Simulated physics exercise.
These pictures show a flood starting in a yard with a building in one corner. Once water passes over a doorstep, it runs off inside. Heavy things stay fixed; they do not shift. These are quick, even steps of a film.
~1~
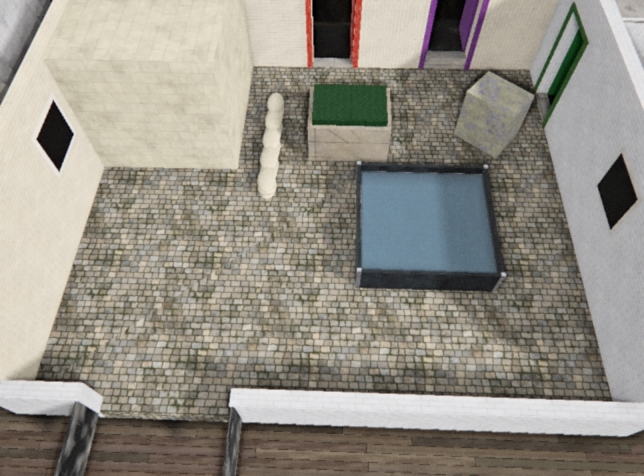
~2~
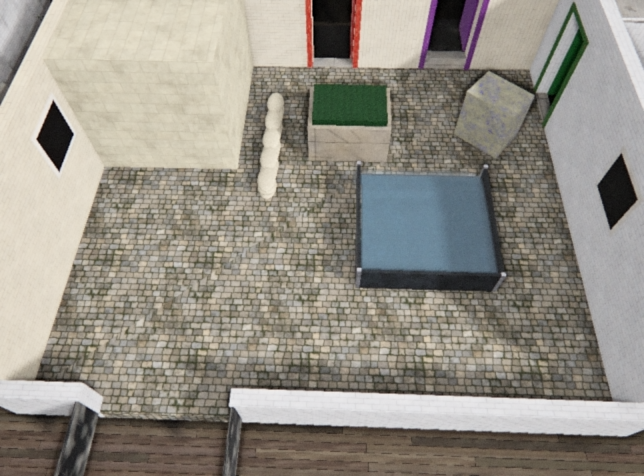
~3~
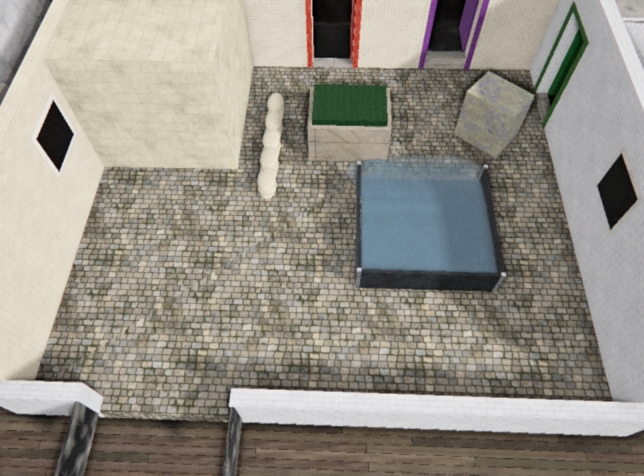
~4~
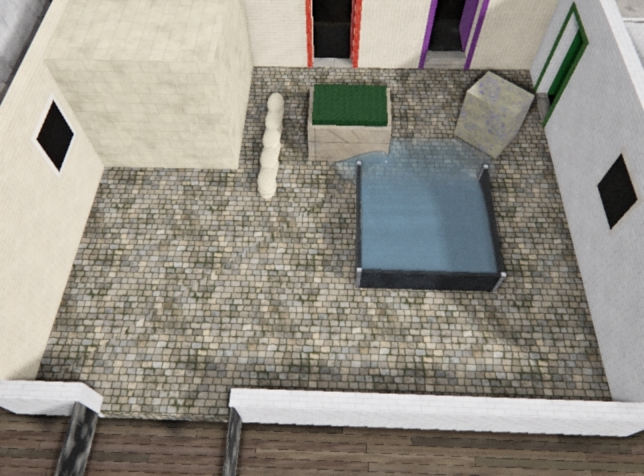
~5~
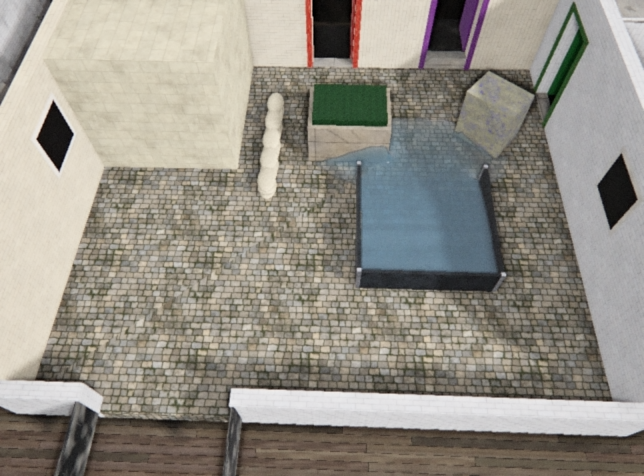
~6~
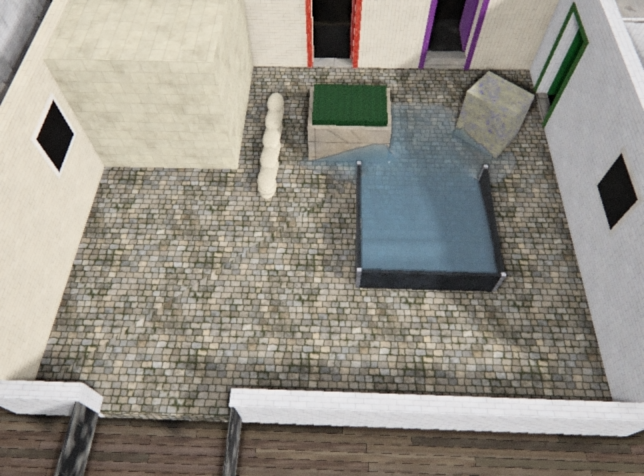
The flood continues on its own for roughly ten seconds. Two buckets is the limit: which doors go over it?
Outcome: The purple door will respect the limit; the green door will break the limit; the red door will break the limit.
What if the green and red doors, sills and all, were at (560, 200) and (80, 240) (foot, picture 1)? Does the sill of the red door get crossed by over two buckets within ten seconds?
Note - red door: Short of the mark.
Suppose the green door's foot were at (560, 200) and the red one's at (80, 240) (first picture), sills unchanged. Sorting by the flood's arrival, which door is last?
The red door.
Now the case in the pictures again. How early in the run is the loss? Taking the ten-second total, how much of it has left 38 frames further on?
My guess would be around 45 percent.
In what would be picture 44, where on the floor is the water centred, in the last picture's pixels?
I'd point to (391, 164).
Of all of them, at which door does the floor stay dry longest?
Result: The door marked green.
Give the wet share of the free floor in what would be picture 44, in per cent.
Roughly 60 percent, I reckon.
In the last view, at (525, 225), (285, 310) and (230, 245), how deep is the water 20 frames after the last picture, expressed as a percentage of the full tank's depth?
In order: About 4, 4 and 2 in a hundred.
A moment on, water covers 15 % of the floor; the purple door wet at the sill, nothing in, the green door not reached, the red door not reached.
Next, water covers 25 % of the floor; the purple door wet at the sill, nothing in, the green door not reached, the red door wet at the sill, nothing in.
Then, water covers 45 % of the floor; the purple door wet at the sill, nothing in, the green door under two buckets in, the red door under two buckets in.
Later, water covers 60 % of the floor; the purple door wet at the sill, nothing in, the green door over two buckets in, the red door over two buckets in.
In the end, water covers 85 % of the floor; the purple door wet at the sill, nothing in, the green door far over two buckets in, the red door over two buckets in.
